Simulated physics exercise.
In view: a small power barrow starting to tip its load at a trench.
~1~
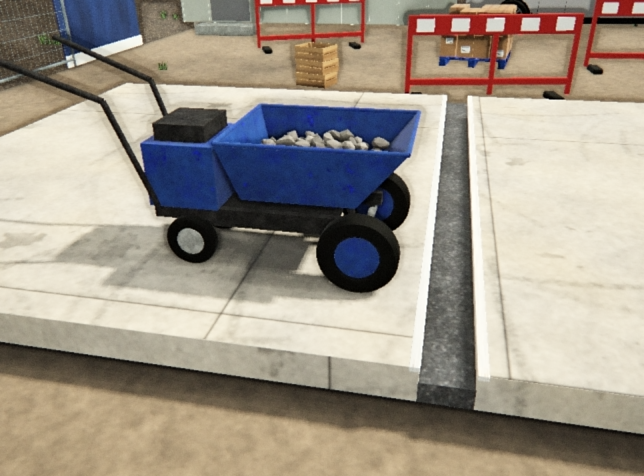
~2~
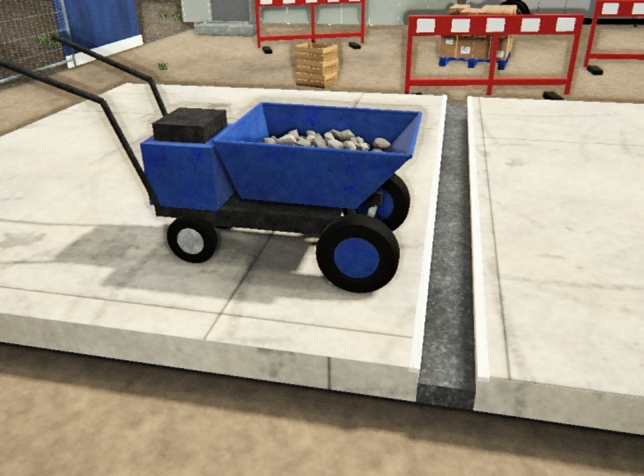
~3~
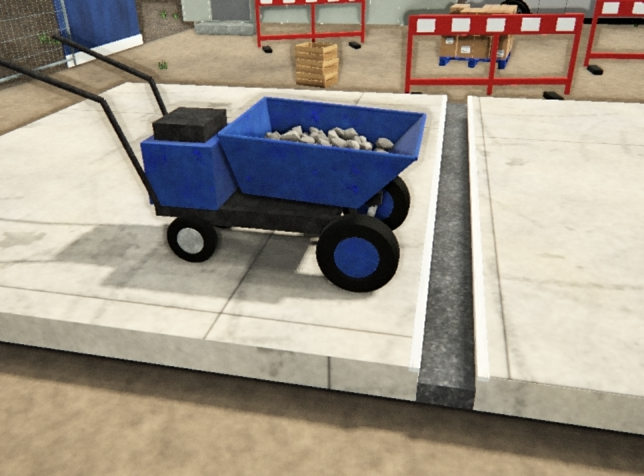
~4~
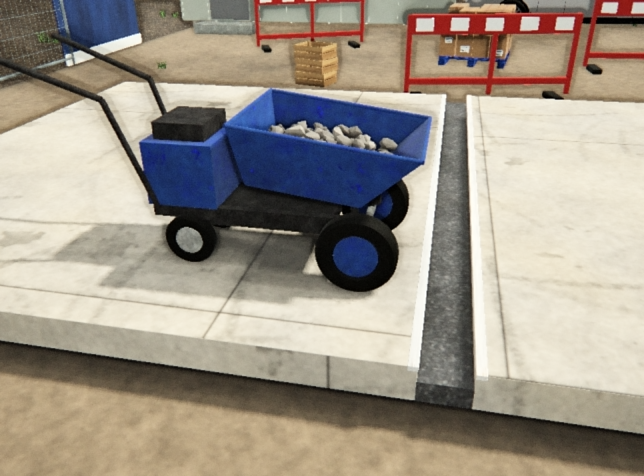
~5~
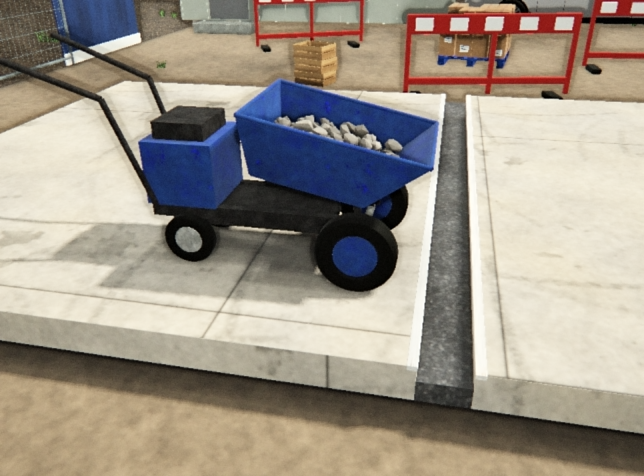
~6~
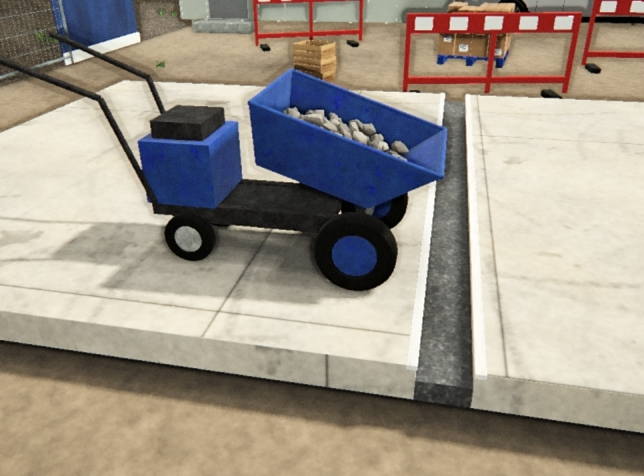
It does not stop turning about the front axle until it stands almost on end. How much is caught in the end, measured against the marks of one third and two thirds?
Beneath one third.
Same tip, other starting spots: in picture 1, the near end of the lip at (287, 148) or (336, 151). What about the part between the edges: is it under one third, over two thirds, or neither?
For the first position, below one third; for the second, in the middle band.
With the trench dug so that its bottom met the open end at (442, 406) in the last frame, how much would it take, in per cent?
Some 0 per cent.
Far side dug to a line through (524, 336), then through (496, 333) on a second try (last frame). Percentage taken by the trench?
Lab note: Case 1 near 60 percent, case 2 near 30 percent.
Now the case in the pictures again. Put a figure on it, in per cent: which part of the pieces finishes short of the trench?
Result: Some 0 % of the load.
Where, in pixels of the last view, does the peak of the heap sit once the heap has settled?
Summit once settled: About (507, 255).
Just after the last frame, skip tipped steeply; every one in the skip.
A moment on, skip tipped right over; the larger part in the skip; about a tenth beyond it.
Further on, skip tipped right over; roughly a third in the skip; just a few in or heaped over the trench; roughly two thirds beyond it.
When it is over, skip tipped right over; roughly a quarter in the skip; just a few in or heaped over the trench; roughly two thirds beyond it.
